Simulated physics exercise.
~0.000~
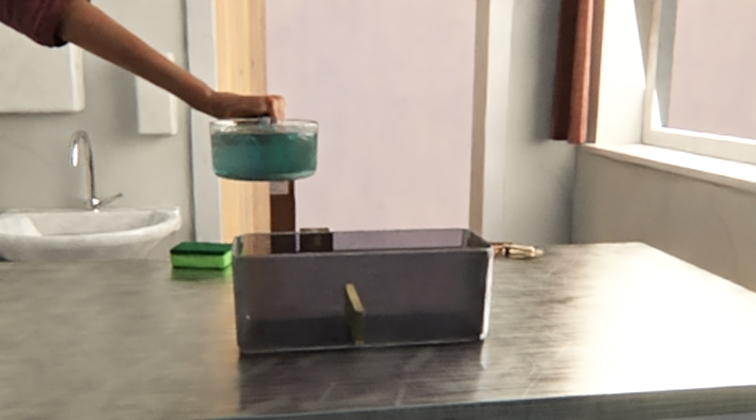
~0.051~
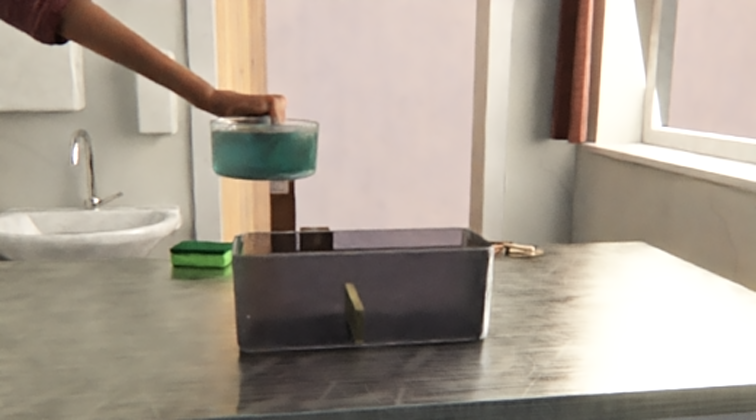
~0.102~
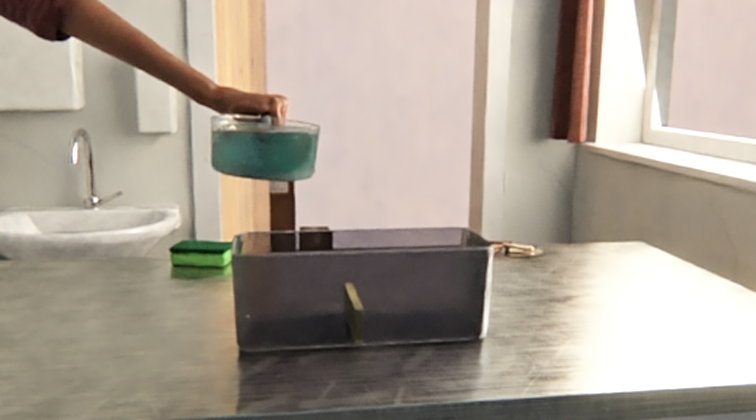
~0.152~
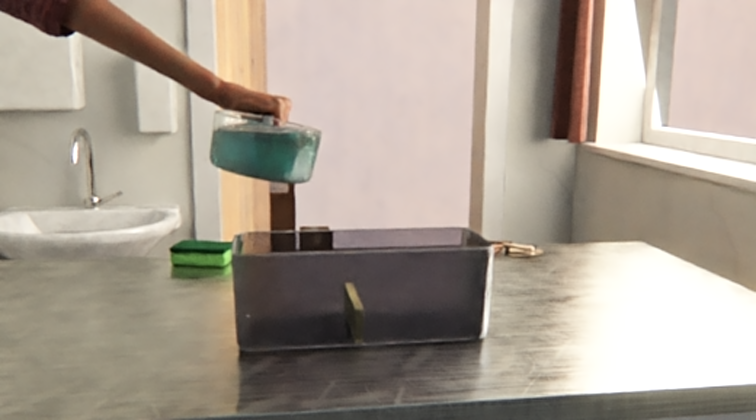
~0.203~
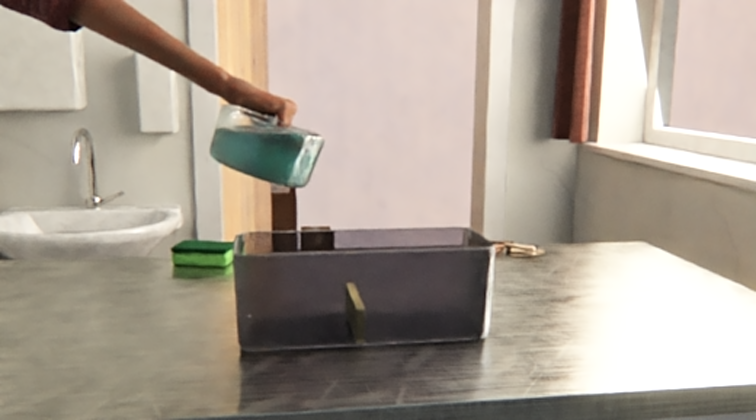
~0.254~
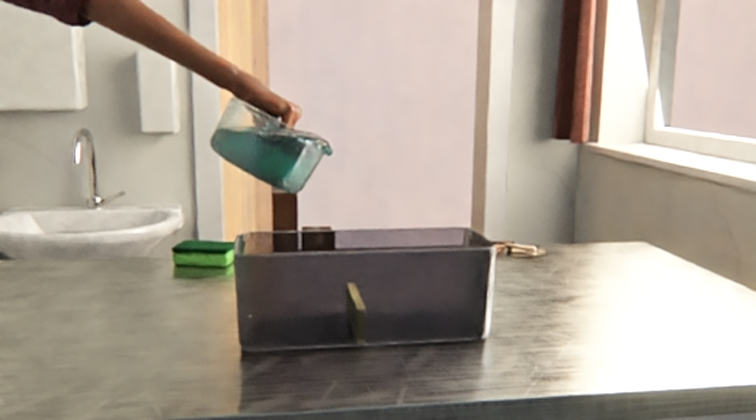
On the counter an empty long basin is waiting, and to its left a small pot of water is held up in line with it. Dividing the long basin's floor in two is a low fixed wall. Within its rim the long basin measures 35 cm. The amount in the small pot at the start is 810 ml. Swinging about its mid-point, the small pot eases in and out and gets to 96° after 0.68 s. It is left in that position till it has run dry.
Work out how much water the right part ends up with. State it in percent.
I would put it at 65 per cent.
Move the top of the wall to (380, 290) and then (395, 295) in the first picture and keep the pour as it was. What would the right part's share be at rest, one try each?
20 in a hundred, followed by 5 in a hundred.
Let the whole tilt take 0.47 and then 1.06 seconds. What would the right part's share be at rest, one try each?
Respectively about 55 and 70 percent.
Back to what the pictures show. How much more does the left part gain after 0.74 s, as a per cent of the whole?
Difference: Approx. 14 %.
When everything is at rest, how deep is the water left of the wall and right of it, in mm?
The left side settles near 14 mm and the right side near 24 mm.
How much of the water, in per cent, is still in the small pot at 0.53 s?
30 %.
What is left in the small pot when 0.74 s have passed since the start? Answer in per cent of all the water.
Around 8 in a hundred is still there.
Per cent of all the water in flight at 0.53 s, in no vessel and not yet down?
Around 40 in a hundred.
By 0.53 s the tilt is 85° and 31 per cent is still to pour, 3 is left of the wall and 26 right of it.
By 0.74 s the tilt is 96° and 8 per cent is still to pour, 22 is left of the wall and 64 right of it.
By 0.95 s the tilt is 96° and 2 per cent is still to pour, 32 is left of the wall and 64 right of it.
By 1.18 s the tilt is 96° and 0 per cent is still to pour, 35 is left of the wall and 64 right of it.
At rest 35 per cent lies left of the wall, 65 right of it and 0 outside.
